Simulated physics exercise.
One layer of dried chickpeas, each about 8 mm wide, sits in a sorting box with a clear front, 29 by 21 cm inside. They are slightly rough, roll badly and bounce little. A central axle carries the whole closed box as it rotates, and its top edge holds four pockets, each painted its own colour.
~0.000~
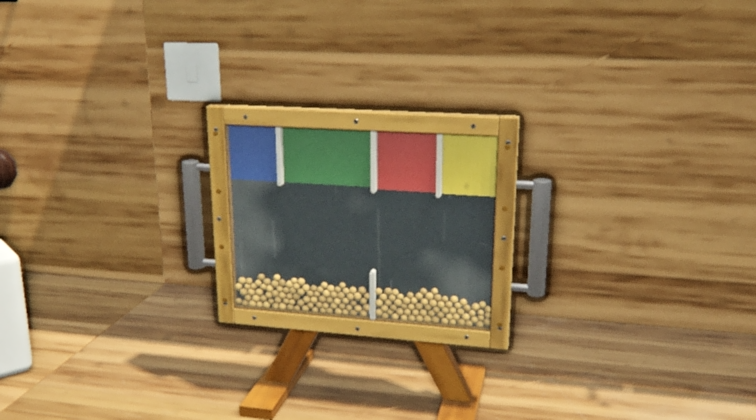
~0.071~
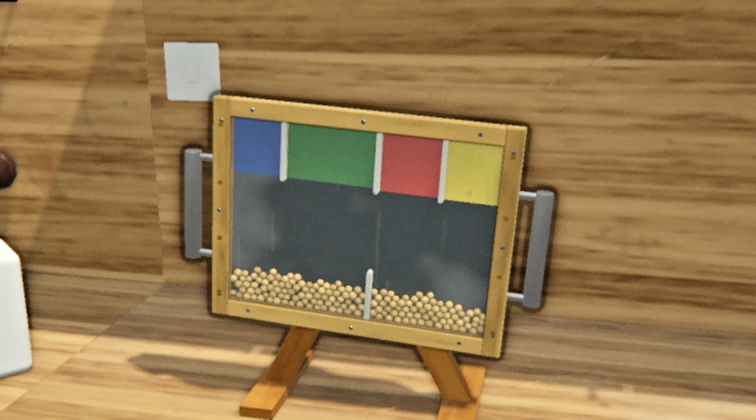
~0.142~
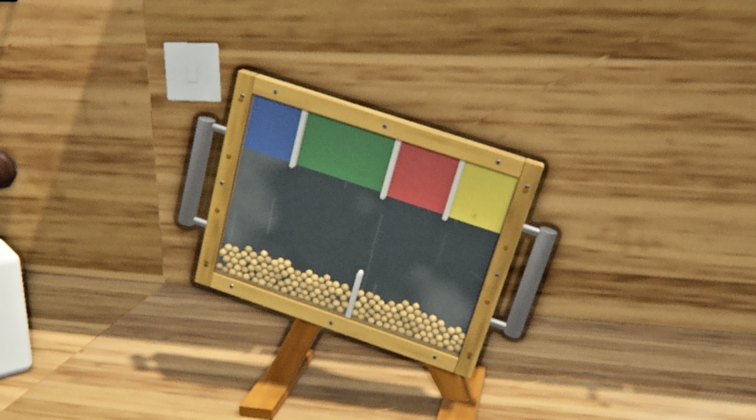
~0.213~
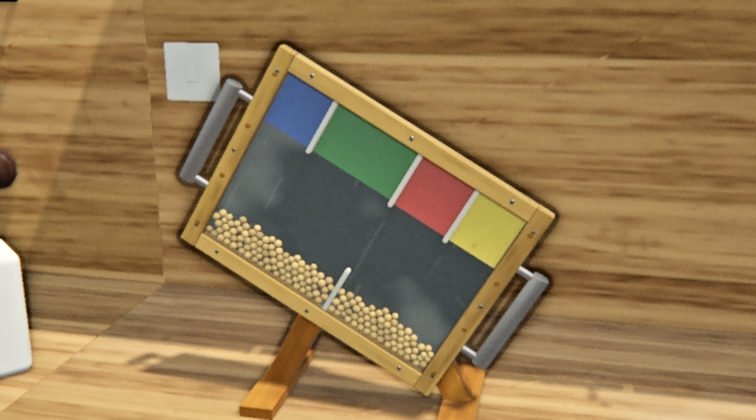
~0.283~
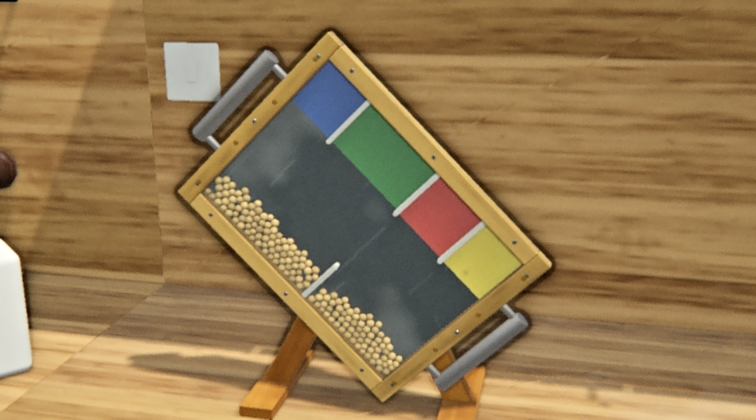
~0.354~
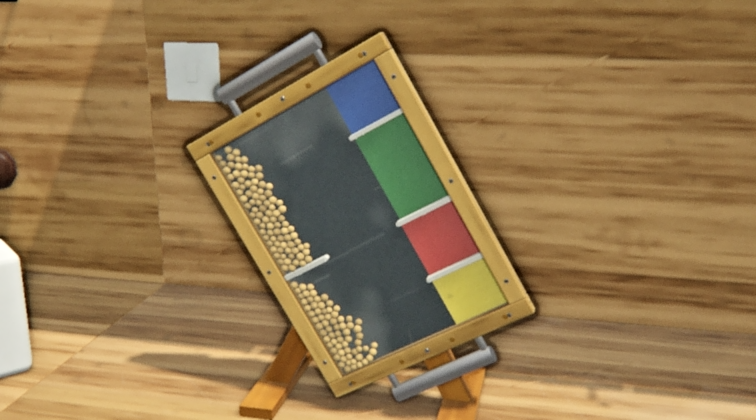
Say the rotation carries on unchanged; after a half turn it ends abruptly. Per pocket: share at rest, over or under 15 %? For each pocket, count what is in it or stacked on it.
Outcome: Red - higher than that. Green - higher than that. Blue - lower than that. Yellow - higher than that.
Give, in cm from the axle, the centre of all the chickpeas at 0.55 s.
8 cm left, 2 cm below.
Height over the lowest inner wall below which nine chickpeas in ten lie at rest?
That height is around 6 cm.
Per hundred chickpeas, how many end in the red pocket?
30 %.
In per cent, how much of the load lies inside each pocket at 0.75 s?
Red pocket: 20; green pocket: 5; blue pocket: 0; yellow pocket: 10.
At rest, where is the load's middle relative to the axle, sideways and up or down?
Roughly 6 cm to the left of the axle and 8 cm under it.
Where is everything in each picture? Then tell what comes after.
Level, about 160 chickpeas; chickpeas' middle (357, 302); highest (277, 278); red (407, 160), green (327, 155), blue (254, 151), yellow (470, 163); walls (373, 320) to (373, 272), in the first picture.
Turned 4° clockwise; chickpeas' middle (352, 301); highest (257, 271), in the second picture.
Turned 15° clockwise; chickpeas' middle (337, 297); highest (228, 248), in the third picture.
Turned 30° clockwise; chickpeas' middle (319, 288); highest (223, 213), in the fourth picture.
Turned 45° clockwise; chickpeas' middle (306, 276); highest (226, 180), in the fifth picture.
Turned 60° clockwise; chickpeas' middle (297, 265); highest (228, 150); red (442, 237), green (404, 166), blue (365, 97), yellow (471, 289); partition tips (352, 138), (399, 223), (429, 279), in the sixth picture.
After 0.55 s it has turned 101°, the chickpeas' middle is 8 cm left of and 2 cm below the axle; inside pockets, nothing yet.
After 0.99 s it has turned 180°, the chickpeas' middle is 6 cm left of and 8 cm below the axle; inside pockets, red 30 %, green 25 %, yellow 35 %.
Settled by 1.6 s, red 30 %, green 25 %, blue 0 %, yellow 45 %.
